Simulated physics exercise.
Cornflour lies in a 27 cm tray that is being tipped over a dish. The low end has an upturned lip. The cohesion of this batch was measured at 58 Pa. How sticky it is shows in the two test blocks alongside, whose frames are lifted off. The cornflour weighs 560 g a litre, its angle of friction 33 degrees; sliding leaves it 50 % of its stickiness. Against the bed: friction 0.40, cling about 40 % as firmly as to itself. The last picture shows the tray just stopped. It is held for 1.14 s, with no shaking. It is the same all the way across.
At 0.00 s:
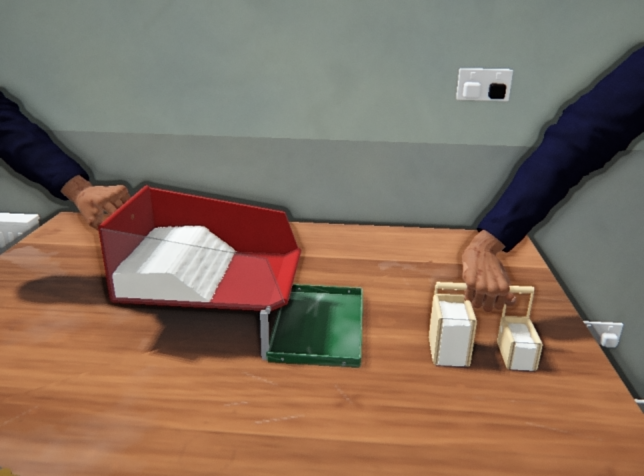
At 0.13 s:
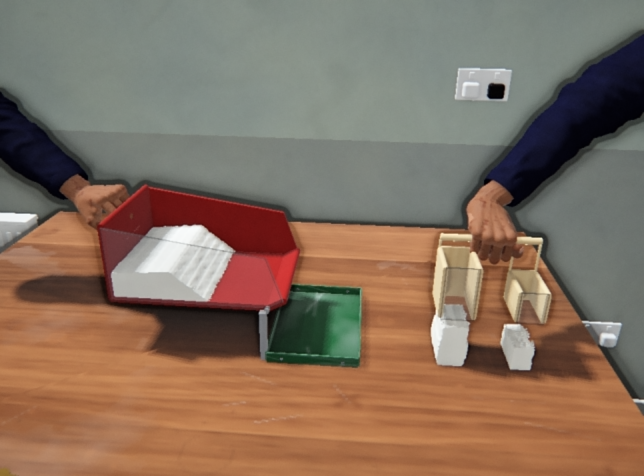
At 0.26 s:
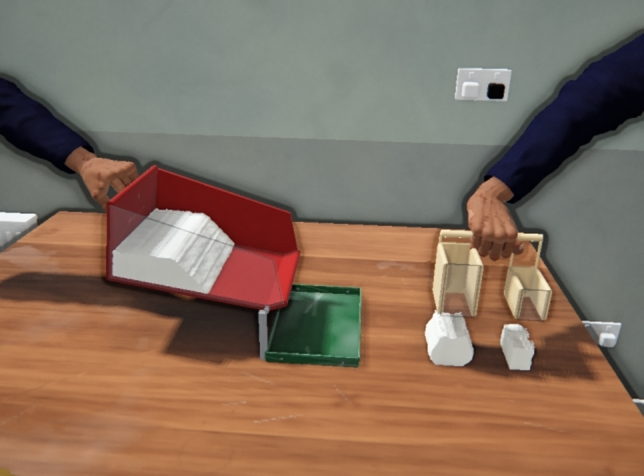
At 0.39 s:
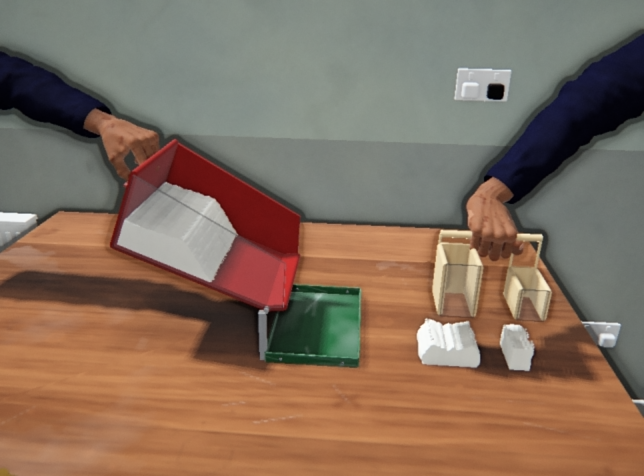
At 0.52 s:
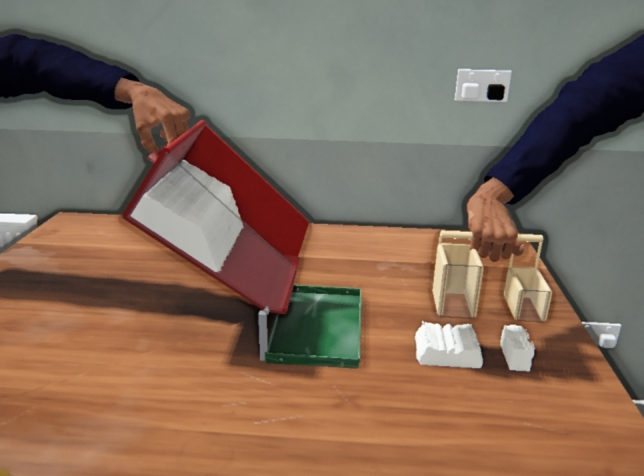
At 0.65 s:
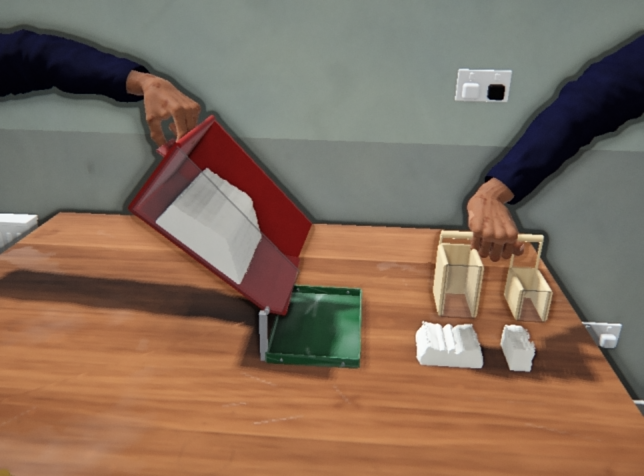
On a wooden table against a grey-green wall, a right hand lifts two pale wooden moulds off white blocks, and the taller block slumps and crumbles. Meanwhile, a left hand raises one end of a red tray ever more steeply, and the white heap inside slides a little toward its low end.
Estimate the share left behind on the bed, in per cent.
The share left behind on the bed is near 13 %.
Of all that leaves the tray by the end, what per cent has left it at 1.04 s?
Some 90 per cent.
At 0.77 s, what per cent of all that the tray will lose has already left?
About 0 %.
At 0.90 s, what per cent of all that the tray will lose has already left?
Some 50 per cent.
By 0.77 s, the tilt is 39 degrees and 100 % is on the bed.
By 0.90 s, the tilt is 39 degrees and 60 % is on the bed.
By 1.04 s, the tilt is 39 degrees and 20 % is on the bed.
By 1.18 s, the tilt is 39 degrees and 13 % is on the bed.
By 1.75 s, at the end, the tilt is 39 degrees and 13 % is on the bed.
